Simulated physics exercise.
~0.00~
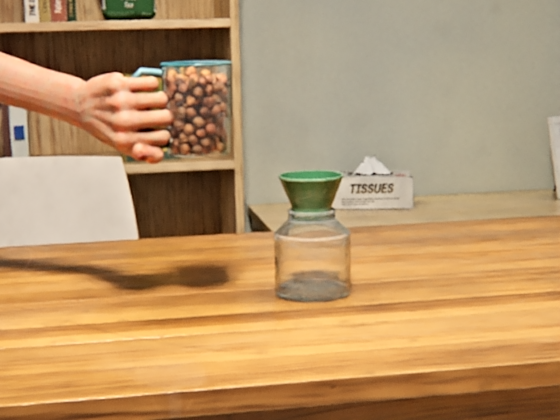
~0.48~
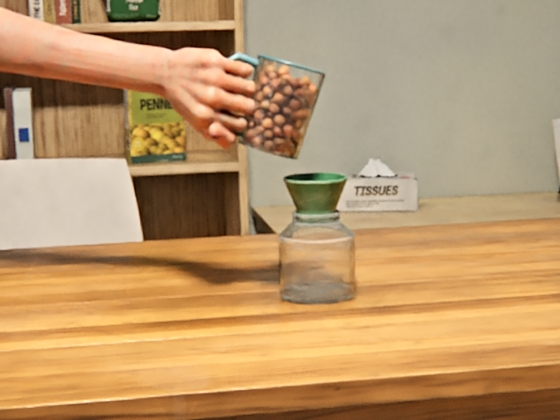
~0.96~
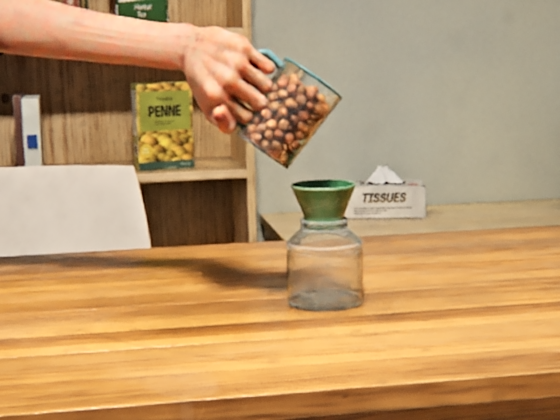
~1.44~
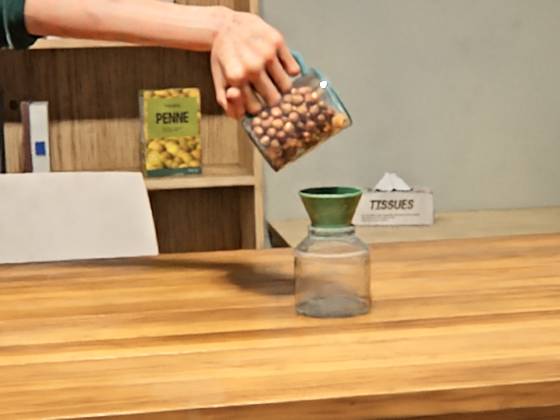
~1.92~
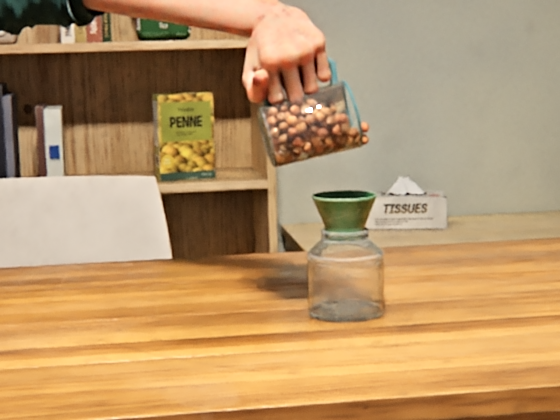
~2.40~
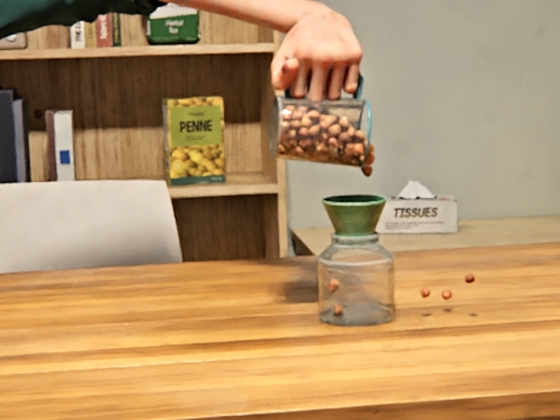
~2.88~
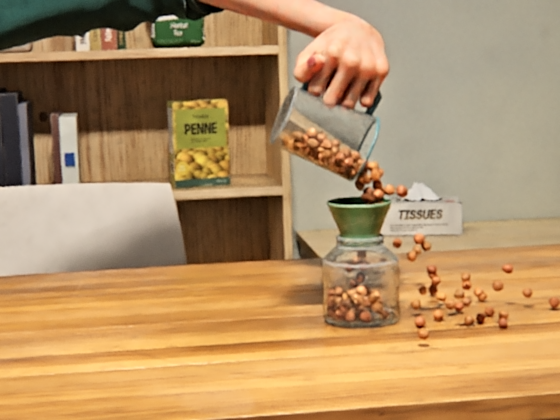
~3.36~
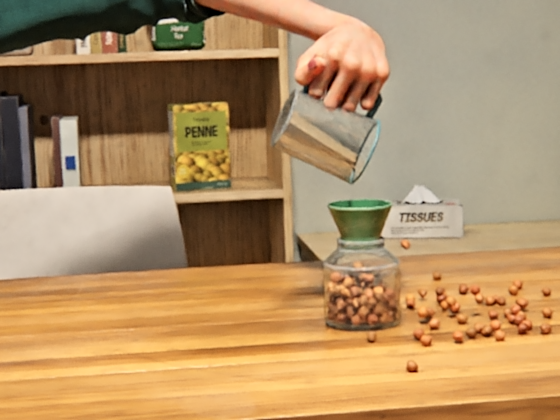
Hand tipping a glass cup of hazelnuts over a green funnel, most filling the jar and some scattering across the wooden table.
